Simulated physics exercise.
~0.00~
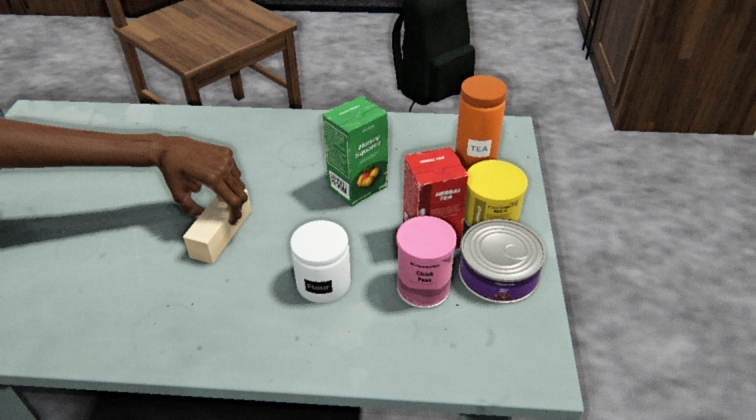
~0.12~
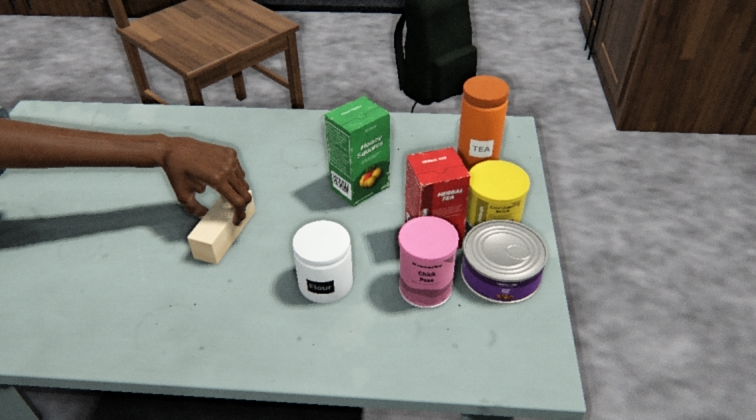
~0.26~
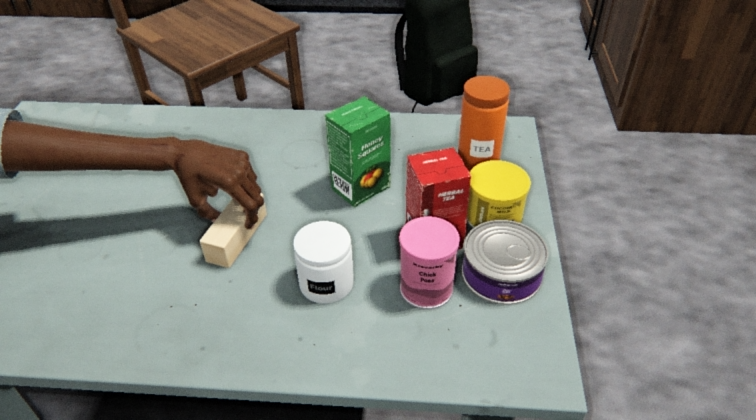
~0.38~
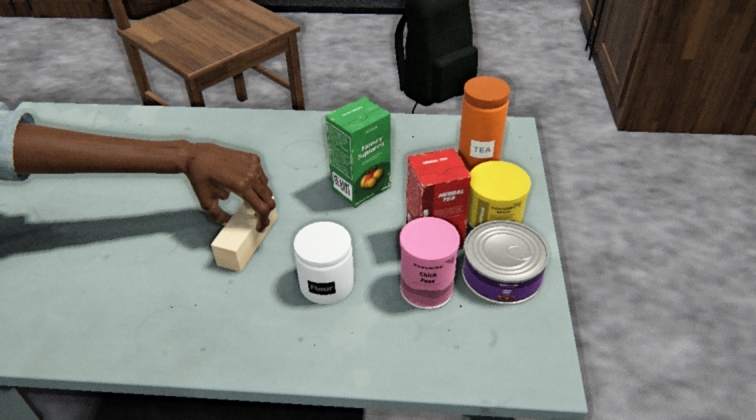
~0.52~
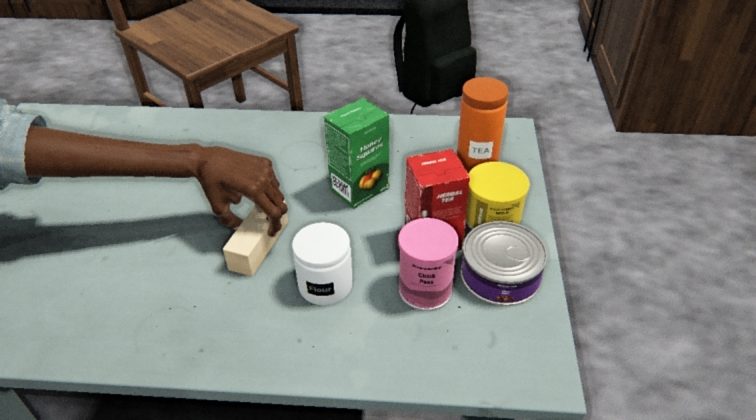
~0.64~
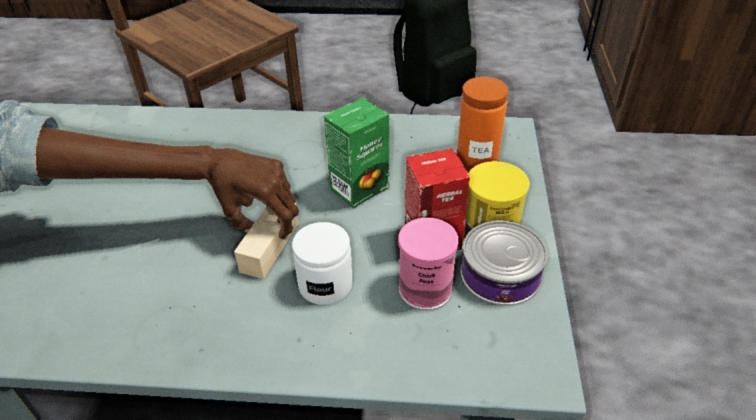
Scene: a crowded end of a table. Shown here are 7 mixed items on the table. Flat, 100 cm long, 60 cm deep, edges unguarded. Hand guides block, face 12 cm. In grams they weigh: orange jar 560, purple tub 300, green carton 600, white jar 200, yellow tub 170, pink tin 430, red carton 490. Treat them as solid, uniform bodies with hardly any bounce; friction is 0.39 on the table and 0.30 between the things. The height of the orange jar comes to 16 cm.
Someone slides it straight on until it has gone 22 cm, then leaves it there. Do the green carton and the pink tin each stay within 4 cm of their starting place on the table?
Outcome: The green carton will stay close. The pink tin will stay close.
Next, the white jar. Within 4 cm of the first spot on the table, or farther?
White jar: Moved.
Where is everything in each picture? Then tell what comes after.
Block slid 0 cm; green carton (357, 152); pink tin (425, 263), in the first frame.
Block slid 0 cm; white jar (324, 262); yellow tub (496, 198), in the second frame.
Block slid 2 cm; red carton (436, 204); orange jar (482, 130), in the third frame.
Block slid 4 cm; purple tub (504, 262); white jar (325, 263), in the fourth frame.
Block slid 6 cm; yellow tub (495, 200); red carton (435, 206), in the fifth frame.
Block slid 8 cm; green carton (358, 154); pink tin (427, 265), in the sixth frame.
By 1.04 s, block slid 14 cm.
By 1.34 s, block slid 18 cm; white jar 6 cm from its spot.
By 1.54 s, block slid 21 cm; pink tin 2 cm from its spot near (438, 265); white jar 9 cm from its spot.
When it is over (2.0 s), not toppled but over 4 cm from the start, white jar; the other 6 within 4 cm of the start. End places, in pixels of the last picture, green carton near (358, 154), pink tin near (442, 265).
